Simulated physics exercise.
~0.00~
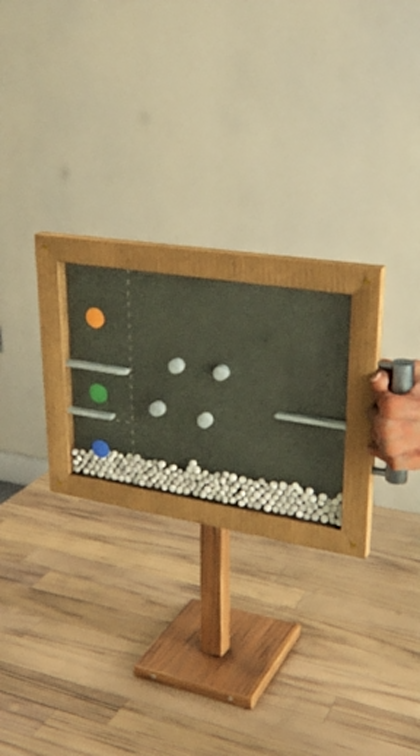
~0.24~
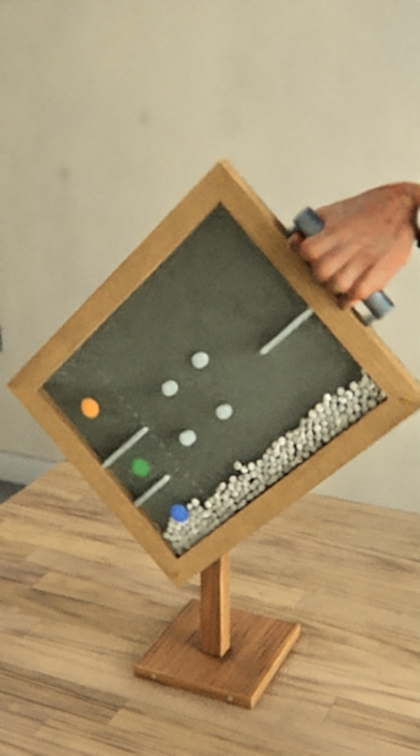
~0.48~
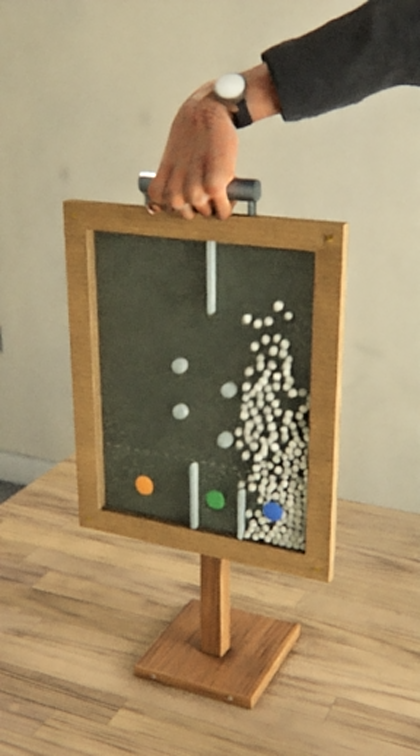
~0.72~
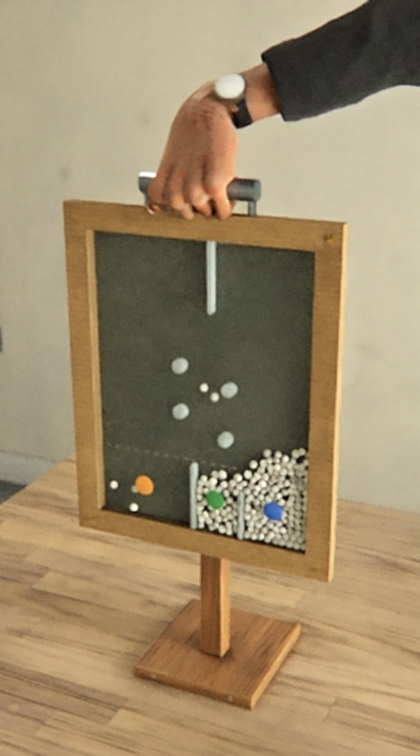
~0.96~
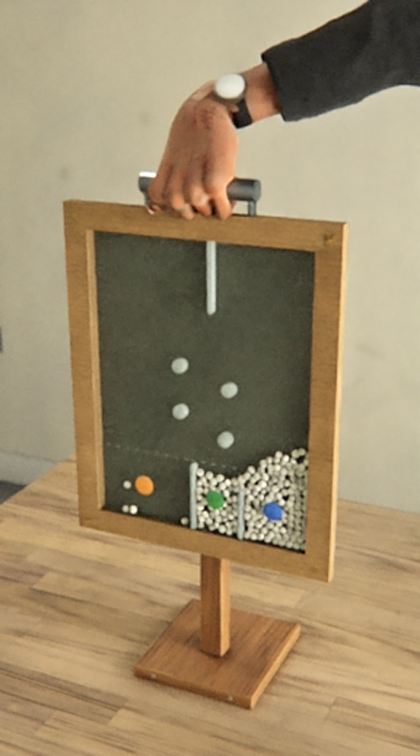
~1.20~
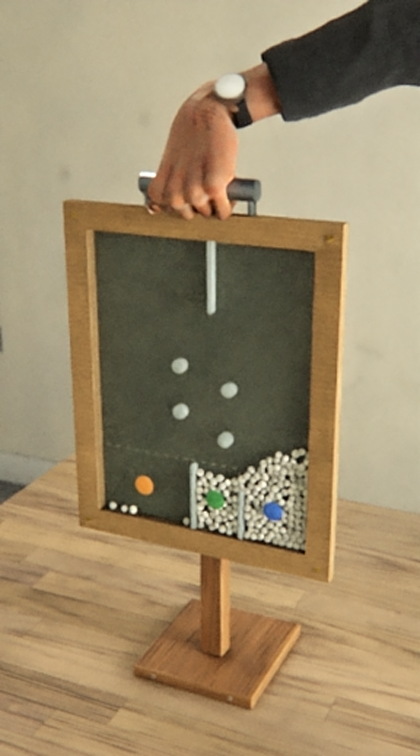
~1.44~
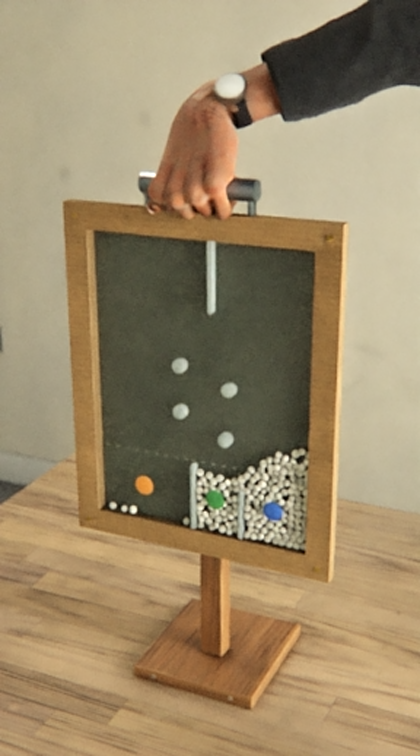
A hand turns the framed box anticlockwise, and white beads settle mostly around green and blue stickers.
